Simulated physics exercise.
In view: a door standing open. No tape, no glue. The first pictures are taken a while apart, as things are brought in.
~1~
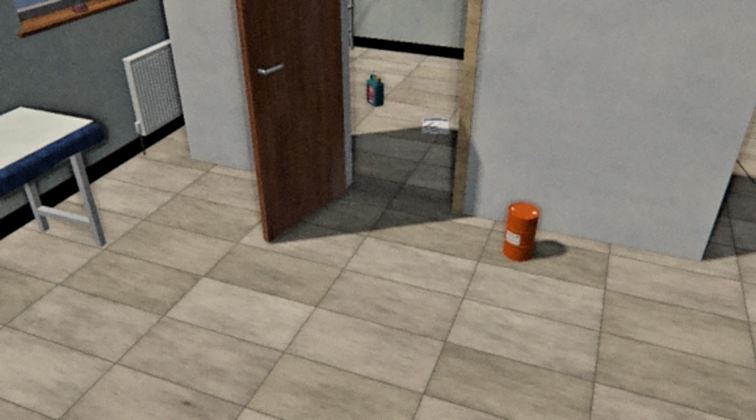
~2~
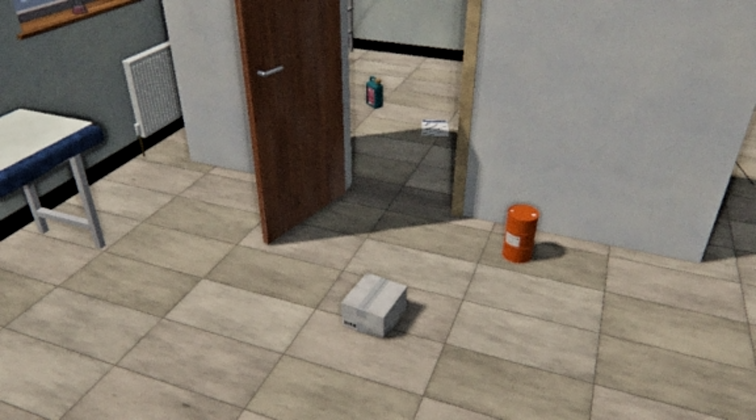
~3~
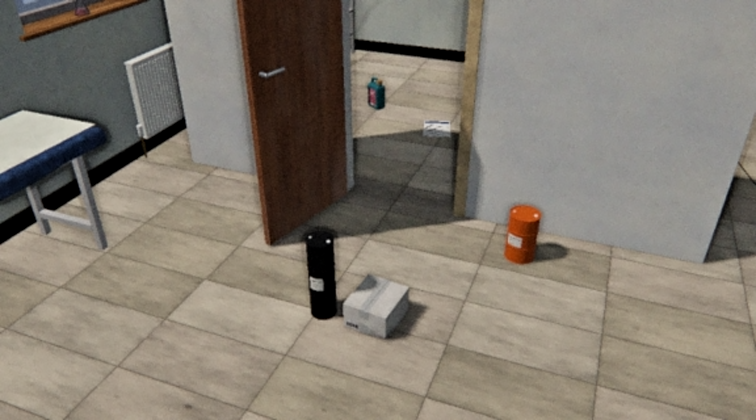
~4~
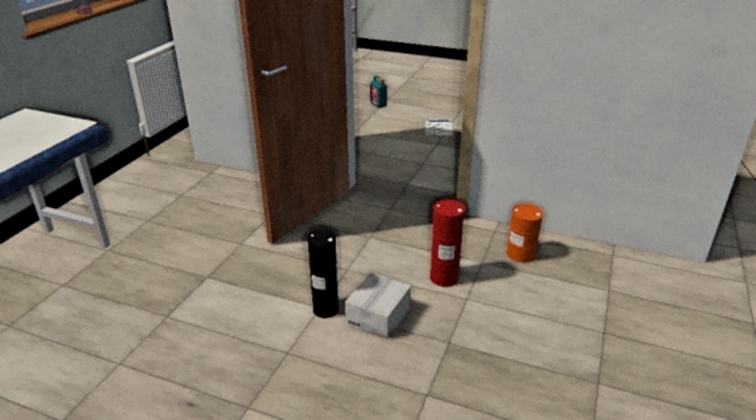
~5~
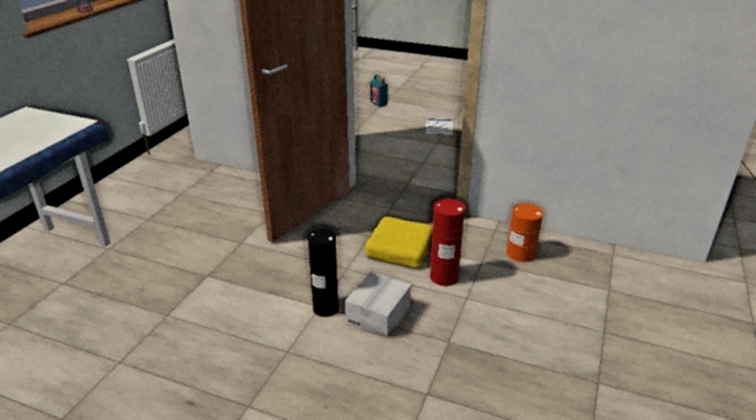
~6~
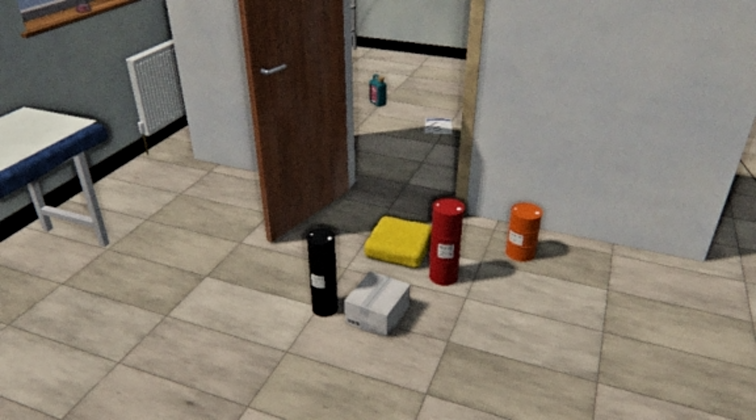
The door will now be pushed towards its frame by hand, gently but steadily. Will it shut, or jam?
Here the door shuts.
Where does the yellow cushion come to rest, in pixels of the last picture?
Near (465, 237).
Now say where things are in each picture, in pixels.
Door wide open and still, in the first frame.
Door wide open and still; white box (375, 306), in the second frame.
Door wide open and still; black canister (322, 277); orange canister (522, 235), in the third frame.
Door wide open and still; white box (379, 305); red canister (447, 244), in the fourth frame.
Door wide open and still; black canister (324, 274); orange canister (524, 233), in the fifth frame.
Door wide open and still; yellow cushion (400, 241); white box (378, 304), in the sixth frame.
Then, 1.40 s later than the last frame, door at 52°; yellow cushion moved a little near (413, 241); red canister moved a little.
Then, 1.80 s later than the last frame, door at 35°; yellow cushion moved about its own width near (444, 238); red canister moved a little.
When it is over, door at 0°; moved from the start, yellow cushion; the other 4 as before. End places, in pixels of the last picture, yellow cushion near (465, 237).
